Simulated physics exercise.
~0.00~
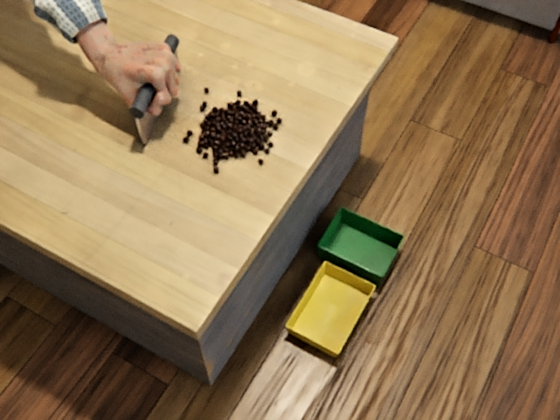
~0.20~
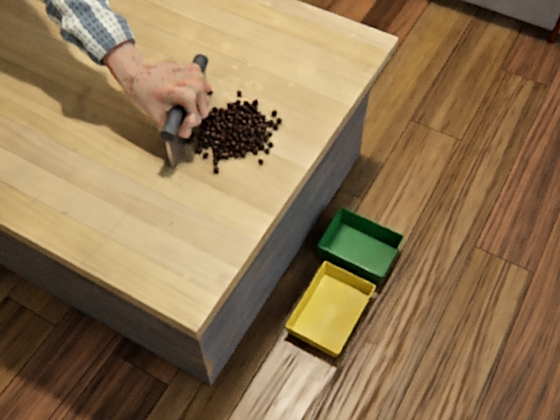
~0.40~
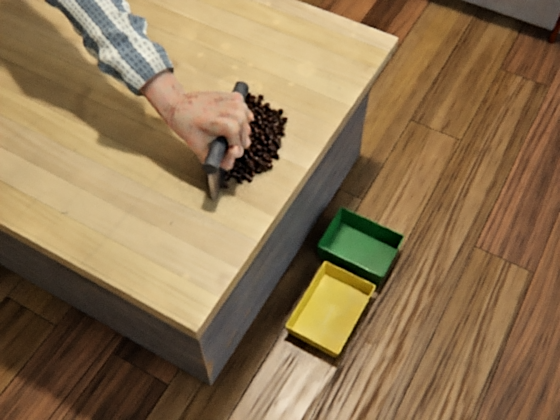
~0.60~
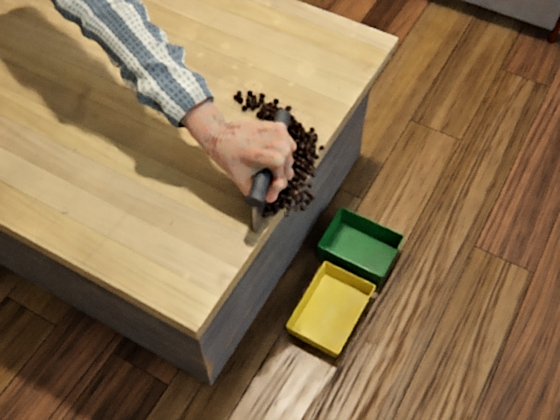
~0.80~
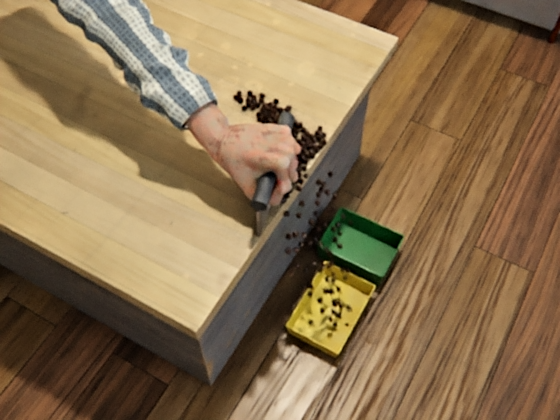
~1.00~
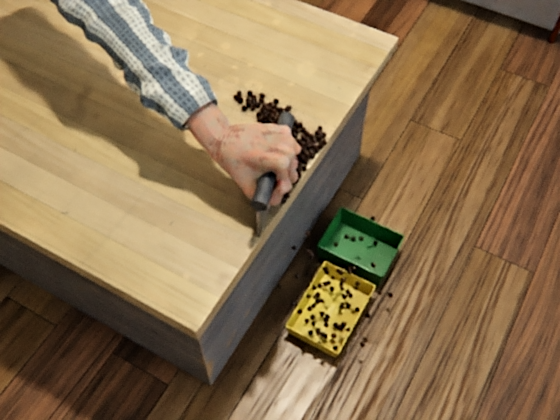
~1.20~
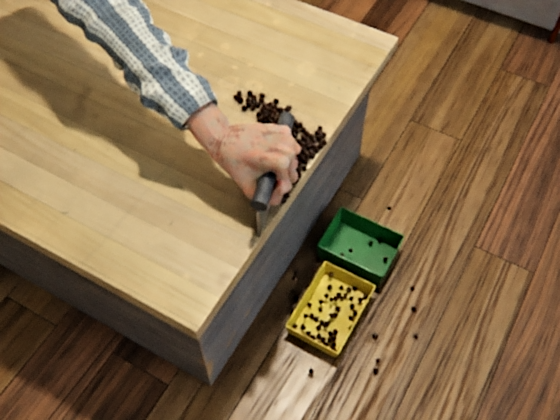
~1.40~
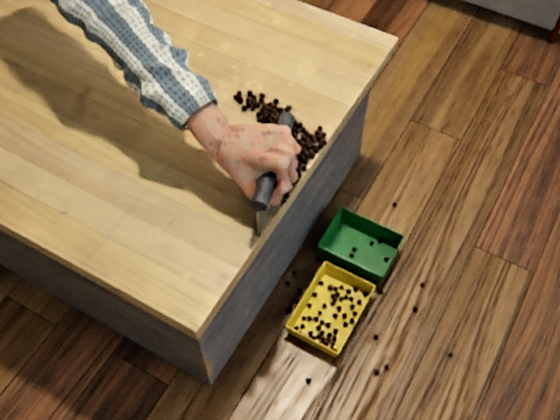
To begin with, a hand in a checked sleeve holds a scraper on a wooden tabletop, beside a pile of dark coffee beans. The hand slides the scraper right and toward the near edge, reaching the beans and pushing them along. At the edge it stops, and a stream of beans spills over toward a yellow tin and a green tin below. Some beans bounce and scatter across the floorboards. Finally, the hand stays still with most of the beans left on top, while many lie in the yellow tin and only a few in the green one.
